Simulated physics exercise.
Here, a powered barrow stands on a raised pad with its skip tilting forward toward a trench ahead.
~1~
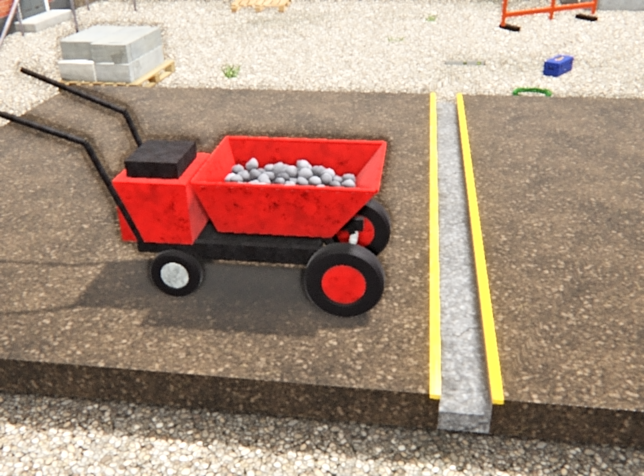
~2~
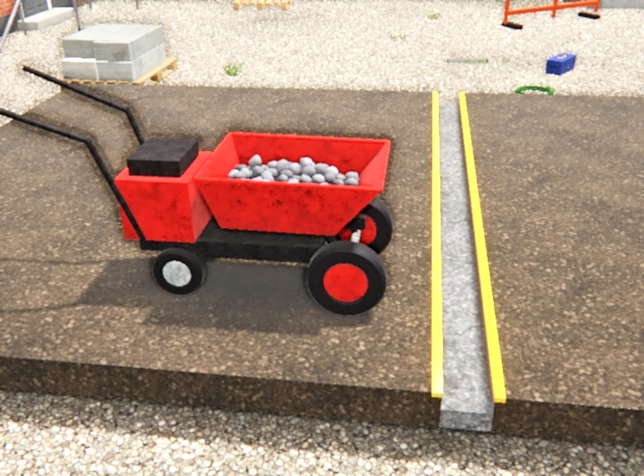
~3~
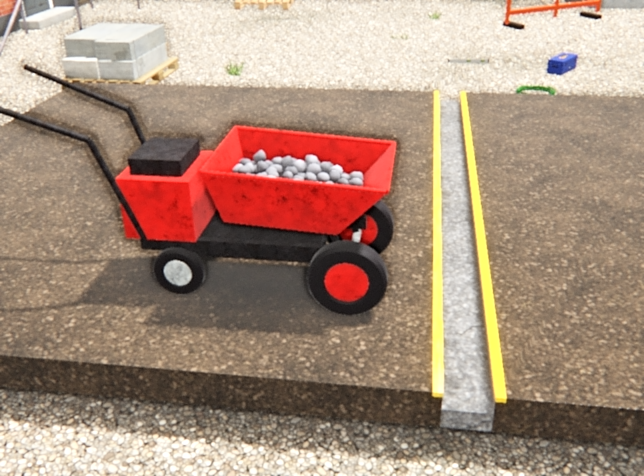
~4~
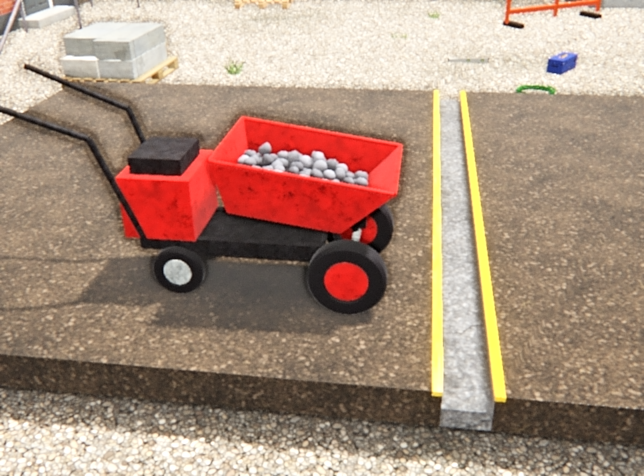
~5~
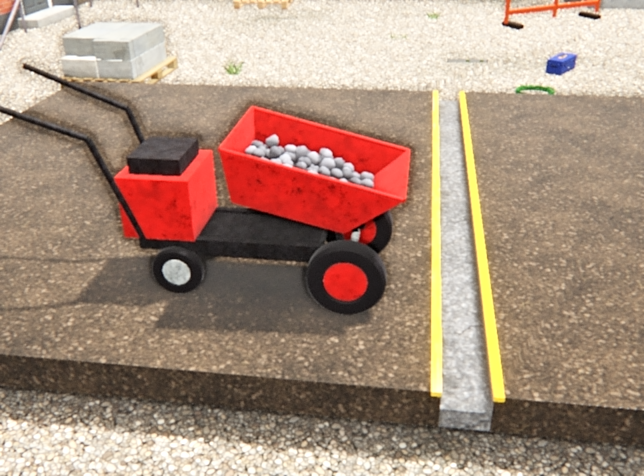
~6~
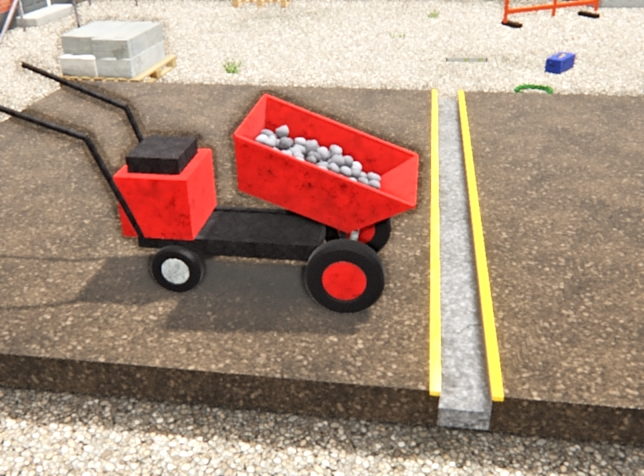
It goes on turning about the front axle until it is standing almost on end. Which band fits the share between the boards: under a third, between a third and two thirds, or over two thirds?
The fraction in the trench lies from one third to two thirds.
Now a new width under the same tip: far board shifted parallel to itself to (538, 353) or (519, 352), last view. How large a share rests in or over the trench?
The first try gives 90 percent, then the second gives 80 percent.
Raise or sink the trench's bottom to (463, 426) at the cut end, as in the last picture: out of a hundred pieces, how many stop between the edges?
It comes to 60 per cent or so.
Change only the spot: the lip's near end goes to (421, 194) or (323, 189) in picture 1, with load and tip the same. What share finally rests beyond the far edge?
Roughly 100 per cent at the first spot and 10 per cent at the second.
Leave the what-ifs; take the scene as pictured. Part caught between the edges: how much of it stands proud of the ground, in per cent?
Estimate: Near 25 per cent.
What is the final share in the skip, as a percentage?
Estimate: Near 0 %.
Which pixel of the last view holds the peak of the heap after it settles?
In the last picture, the peak is close to (510, 276).
Soon, skip tipped steeply; all in the skip.
A while on, skip tipped right over; about two thirds in the skip; about a quarter in or heaped over the trench; a small part beyond it; a stray few falling.
Towards the end, skip tipped right over; a small part in the skip; a stray few short of the trench; about half in or heaped over the trench; about half beyond it.
Finally, skip tipped right over; a stray few short of the trench; about half in or heaped over the trench; about half beyond it.
